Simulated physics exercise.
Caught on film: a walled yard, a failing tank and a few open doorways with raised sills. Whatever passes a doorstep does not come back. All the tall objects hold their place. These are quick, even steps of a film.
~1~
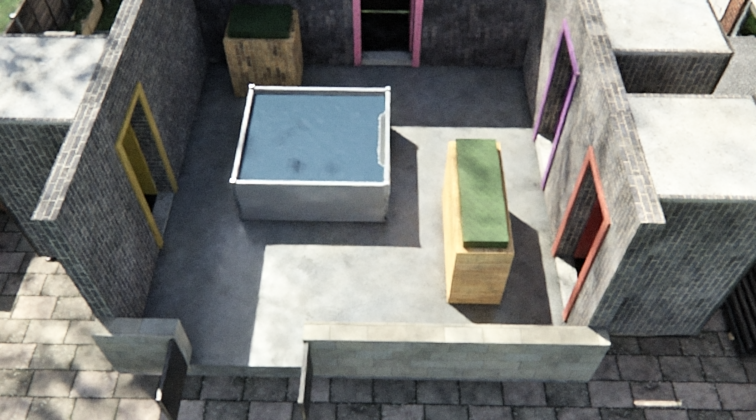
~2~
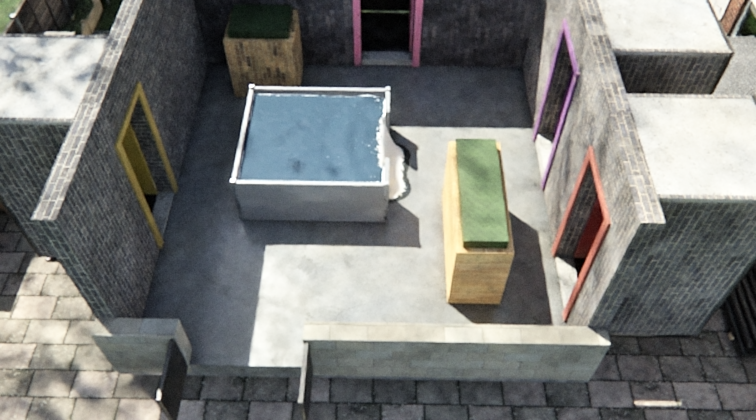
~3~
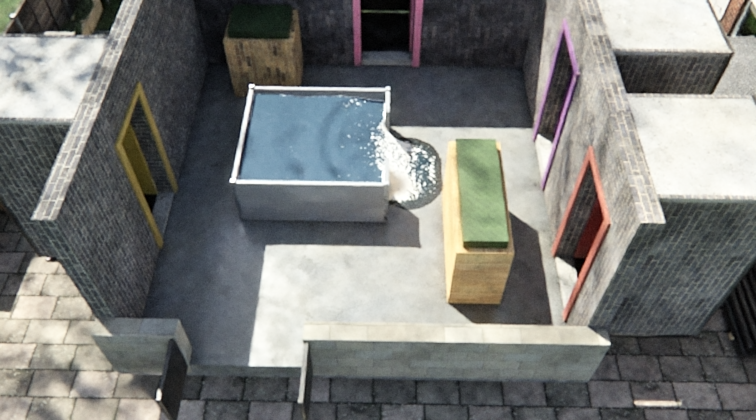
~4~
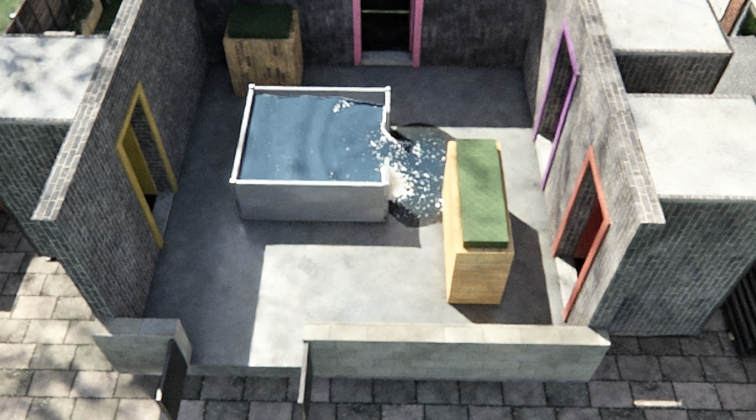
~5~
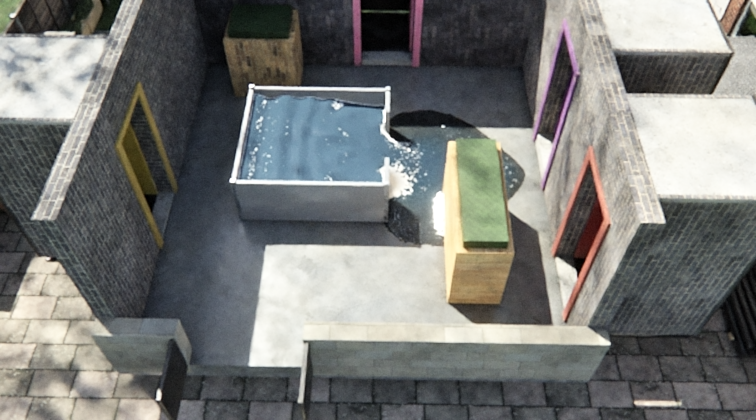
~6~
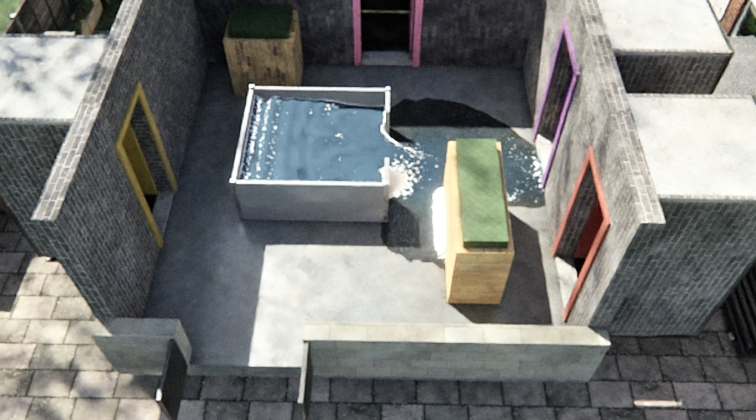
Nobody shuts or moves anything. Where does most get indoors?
Most goes in at the purple door.
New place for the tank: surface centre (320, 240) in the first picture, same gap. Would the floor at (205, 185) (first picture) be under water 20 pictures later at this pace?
At that place: Dry.
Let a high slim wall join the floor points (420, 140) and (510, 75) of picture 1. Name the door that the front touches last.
It is the yellow-painted one.
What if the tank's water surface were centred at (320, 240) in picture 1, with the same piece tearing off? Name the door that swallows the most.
It is the door marked red.
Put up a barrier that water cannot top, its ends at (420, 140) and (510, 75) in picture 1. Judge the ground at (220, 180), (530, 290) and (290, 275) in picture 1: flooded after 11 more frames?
In that order: Clear, covered, dry.
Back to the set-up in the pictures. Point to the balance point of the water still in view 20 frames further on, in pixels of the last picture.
At about (403, 175).
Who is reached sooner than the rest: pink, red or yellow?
It is the door marked red.
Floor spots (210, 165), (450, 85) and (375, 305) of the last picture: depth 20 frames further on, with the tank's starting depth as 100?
About 0, 14 and 4 per cent.
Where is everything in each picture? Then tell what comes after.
Still water in the tank at (315, 137), in the first frame.
The front is at (398, 197), out from the gap at (385, 161), in the second frame.
Water pours out at (385, 162) and has run to (429, 198), in the third frame.
The front is at a hidden place, out from the gap at (385, 162), in the fourth frame.
Water pours out at (385, 161) and has run to (518, 178), in the fifth frame.
Water pours out at (385, 161) and has run to (545, 200), in the sixth frame.
A moment on, water covers 30 % of the floor; pink door not reached, purple door some in, red door wet at the sill, nothing in, yellow door not reached.
Next, water covers 45 % of the floor; pink door wet at the sill, nothing in, purple door a lot in, red door wet at the sill, nothing in, yellow door not reached.
Then, water covers 65 % of the floor; pink door wet at the sill, nothing in, purple door a lot in, red door wet at the sill, nothing in, yellow door not reached.
Later, water covers 90 % of the floor; pink door wet at the sill, nothing in, purple door a lot in, red door some in, yellow door wet at the sill, nothing in.
In the end, water covers 95 % of the floor; pink door wet at the sill, nothing in, purple door a lot in, red door some in, yellow door some in; the purple door has let in the most.
